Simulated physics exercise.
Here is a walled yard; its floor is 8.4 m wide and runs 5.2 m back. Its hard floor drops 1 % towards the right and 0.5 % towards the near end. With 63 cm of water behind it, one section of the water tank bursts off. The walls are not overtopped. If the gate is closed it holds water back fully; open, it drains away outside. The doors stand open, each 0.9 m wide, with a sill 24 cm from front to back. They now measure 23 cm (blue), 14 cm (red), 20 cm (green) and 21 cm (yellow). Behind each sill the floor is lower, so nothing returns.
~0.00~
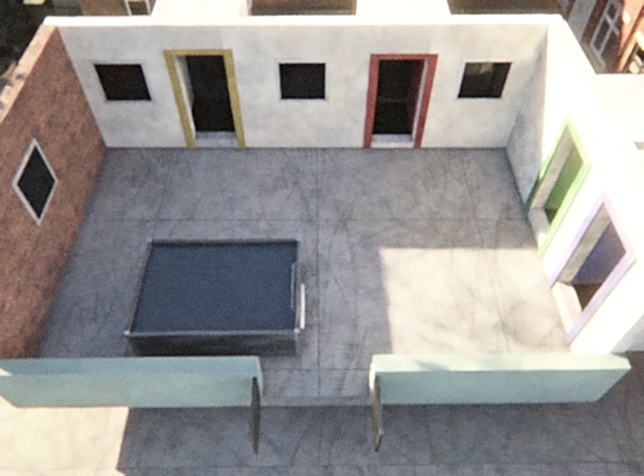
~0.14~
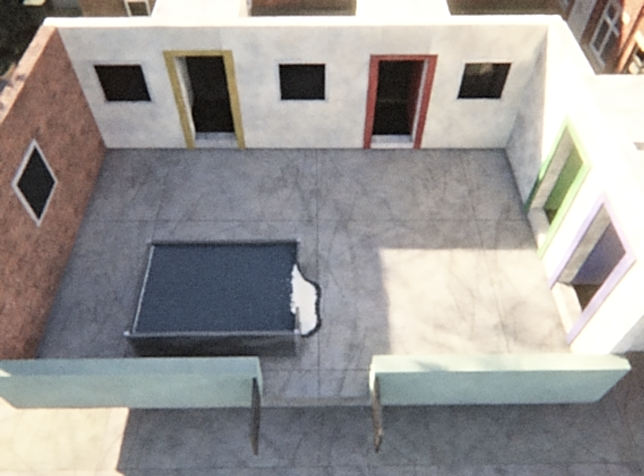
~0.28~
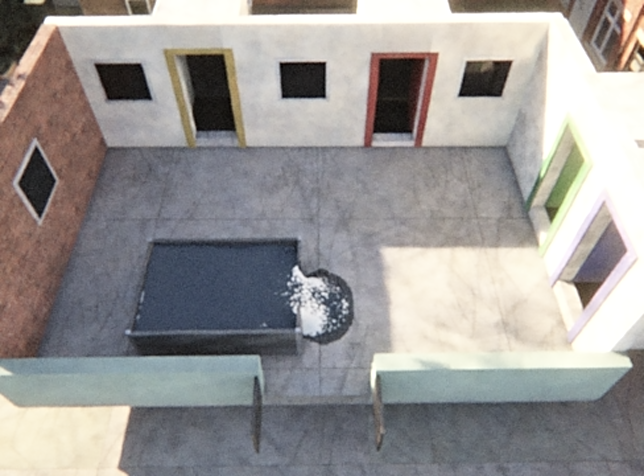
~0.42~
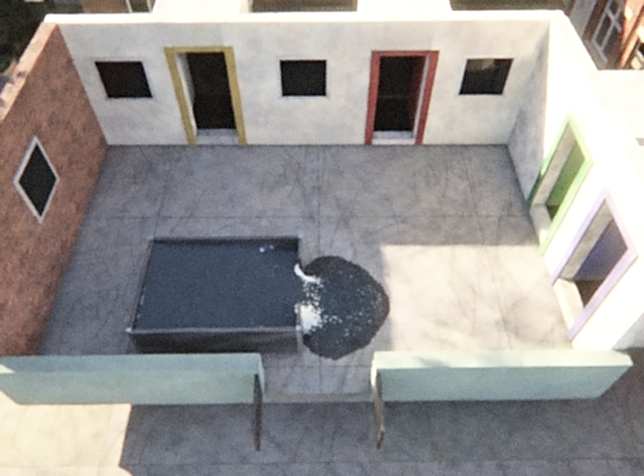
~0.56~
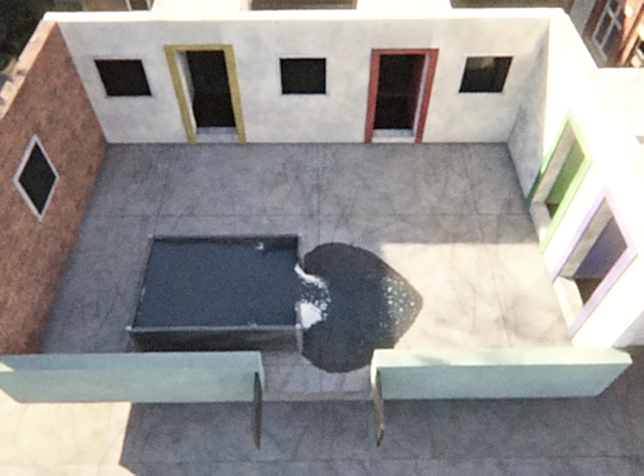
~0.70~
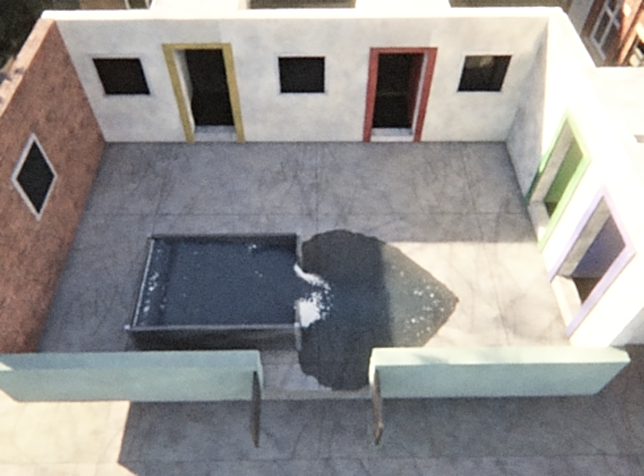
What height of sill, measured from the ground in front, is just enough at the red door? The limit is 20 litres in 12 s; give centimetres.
Close to 6.5 cm is just enough.
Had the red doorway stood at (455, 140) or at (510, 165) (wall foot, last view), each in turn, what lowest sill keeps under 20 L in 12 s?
About 14.0 and 14.5 cm.
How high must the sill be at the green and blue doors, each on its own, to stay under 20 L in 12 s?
About 13.0 cm at green and 19 cm at blue.
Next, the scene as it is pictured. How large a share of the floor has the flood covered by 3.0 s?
Near 40 per cent is wet.
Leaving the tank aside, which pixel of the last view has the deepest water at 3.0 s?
Around (571, 361).
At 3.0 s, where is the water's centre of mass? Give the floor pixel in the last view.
At about (349, 292).
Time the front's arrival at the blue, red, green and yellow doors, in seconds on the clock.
Arrival: Blue 1.2 s, red 4.0 s, green 1.8 s, yellow 7.0 s.
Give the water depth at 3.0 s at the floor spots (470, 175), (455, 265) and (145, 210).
Roughly 2, 3 and 0 cm, in turn.
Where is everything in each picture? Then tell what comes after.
Still water, 63 cm deep, in the water tank at (219, 286); the red door at (397, 109) is dry, in the first frame.
Water pours out at (297, 299) and has run 0.3 m, to (315, 328); about 9 cm deep outside, 63 cm at the back, in the second frame.
Water pours out at (298, 299) and has run 0.8 m, to (349, 317); about 10 cm deep outside, 63 cm at the back, in the third frame.
Water pours out at (299, 297) and has run 1.4 m, to (385, 302); about 6 cm deep outside, 63 cm at the back, in the fourth frame.
The front is at (417, 303), 2.0 m from the gap at (299, 295); 3.1 m2 of floor is wet, 63 cm left at the back, in the fifth frame.
Water pours out at (297, 294) and has run 2.5 m, to (449, 305); about 4 cm deep outside, 57 cm at the back; the red door at (397, 102), 4.4 m from the gap, is still 2.7 m from the nearest water, in the sixth frame.
After 1.4 s water covers 30 % of the floor, deepest (40 cm) near (304, 302); it has not reached the red door.
After 3.0 s water covers 40 % of the floor, deepest (32 cm) near (571, 361); it has not reached the red door.
After 12.0 s water covers 90 % of the floor, deepest (14 cm) near (575, 372); 6 cm at the red door, 0 litres in over its 14 cm sill.
At the red door as built, the water arrived by 4.2 s and peaked near 12 cm at 6.2 s.
Run again over the same 12 s with other heights there, 32 litres in over 5.5 cm, 13 litres over 7.5 cm. The limit of 20 litres is kept from about 6.5 cm up.
